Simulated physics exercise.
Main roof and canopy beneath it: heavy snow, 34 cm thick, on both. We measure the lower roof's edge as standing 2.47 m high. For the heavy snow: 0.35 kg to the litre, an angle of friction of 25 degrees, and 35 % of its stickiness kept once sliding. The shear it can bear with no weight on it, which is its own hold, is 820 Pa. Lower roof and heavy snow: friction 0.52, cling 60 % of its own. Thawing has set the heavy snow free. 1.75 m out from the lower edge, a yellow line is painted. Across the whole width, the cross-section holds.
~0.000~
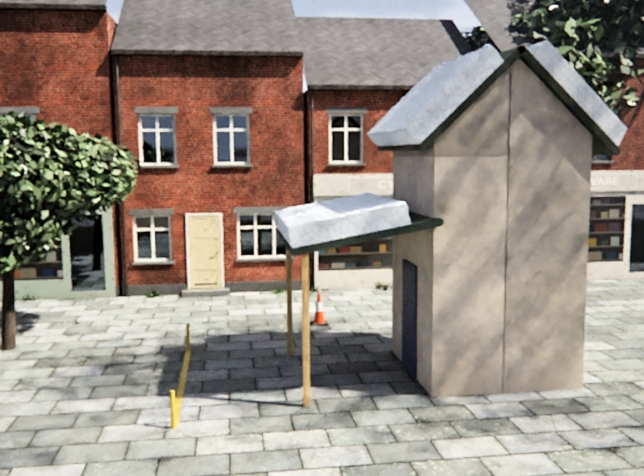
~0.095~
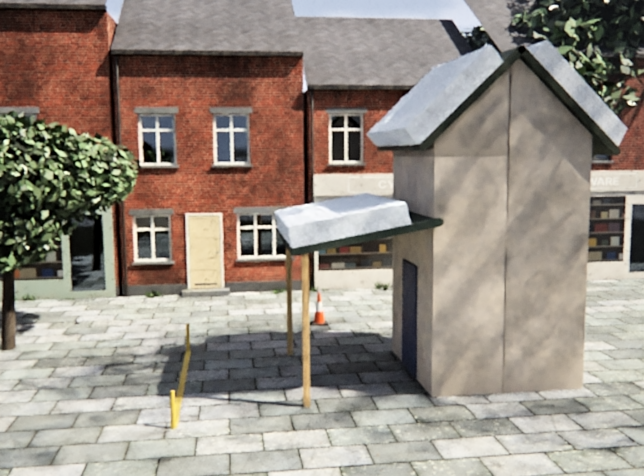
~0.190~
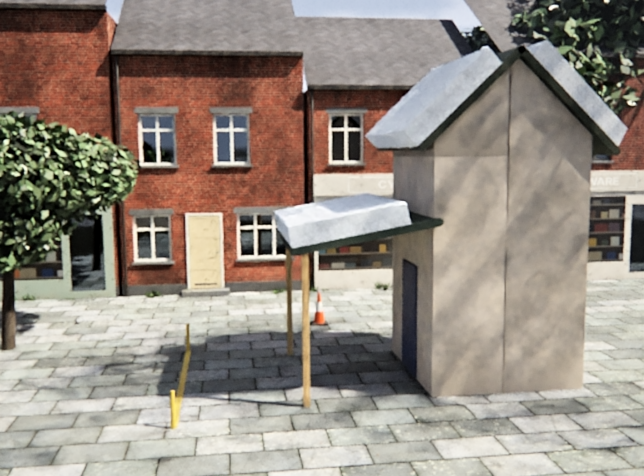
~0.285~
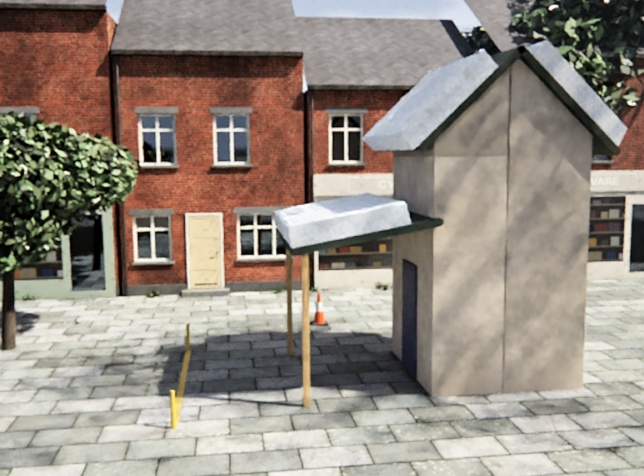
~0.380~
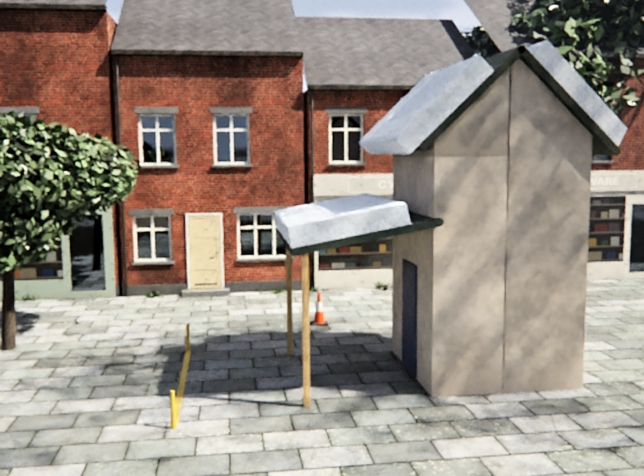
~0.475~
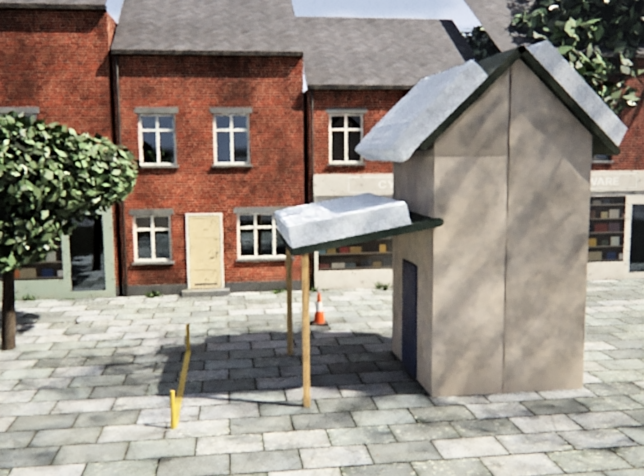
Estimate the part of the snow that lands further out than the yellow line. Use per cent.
I would say 0 %.
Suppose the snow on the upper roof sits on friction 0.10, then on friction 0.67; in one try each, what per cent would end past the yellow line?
First some 3 %, after that some 0 %.
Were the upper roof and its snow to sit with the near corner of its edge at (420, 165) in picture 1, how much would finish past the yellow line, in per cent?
0 %.
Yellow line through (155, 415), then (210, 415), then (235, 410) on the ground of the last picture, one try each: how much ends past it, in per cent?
One by one: 0 in a hundred, 0 in a hundred, 1 in a hundred.
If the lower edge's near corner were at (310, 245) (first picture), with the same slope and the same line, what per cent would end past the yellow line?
That would be roughly 1 percent.
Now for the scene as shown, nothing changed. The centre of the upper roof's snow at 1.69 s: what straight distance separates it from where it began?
I'd reckon close to 2.4 m.
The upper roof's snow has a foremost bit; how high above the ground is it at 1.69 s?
About 2.8 m.
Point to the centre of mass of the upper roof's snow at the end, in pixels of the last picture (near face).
Around (346, 230).
After 1.03 s, none is below the lower edge and 0 % is past the line.
After 1.69 s, none is below the lower edge and 0 % is past the line.
After 2.34 s, none is below the lower edge and 0 % is past the line.
After 3.00 s, 10 % is below the lower edge and 0 % is past the line.
After 3.50 s, at the end, 10 % is below the lower edge and 0 % is past the line.
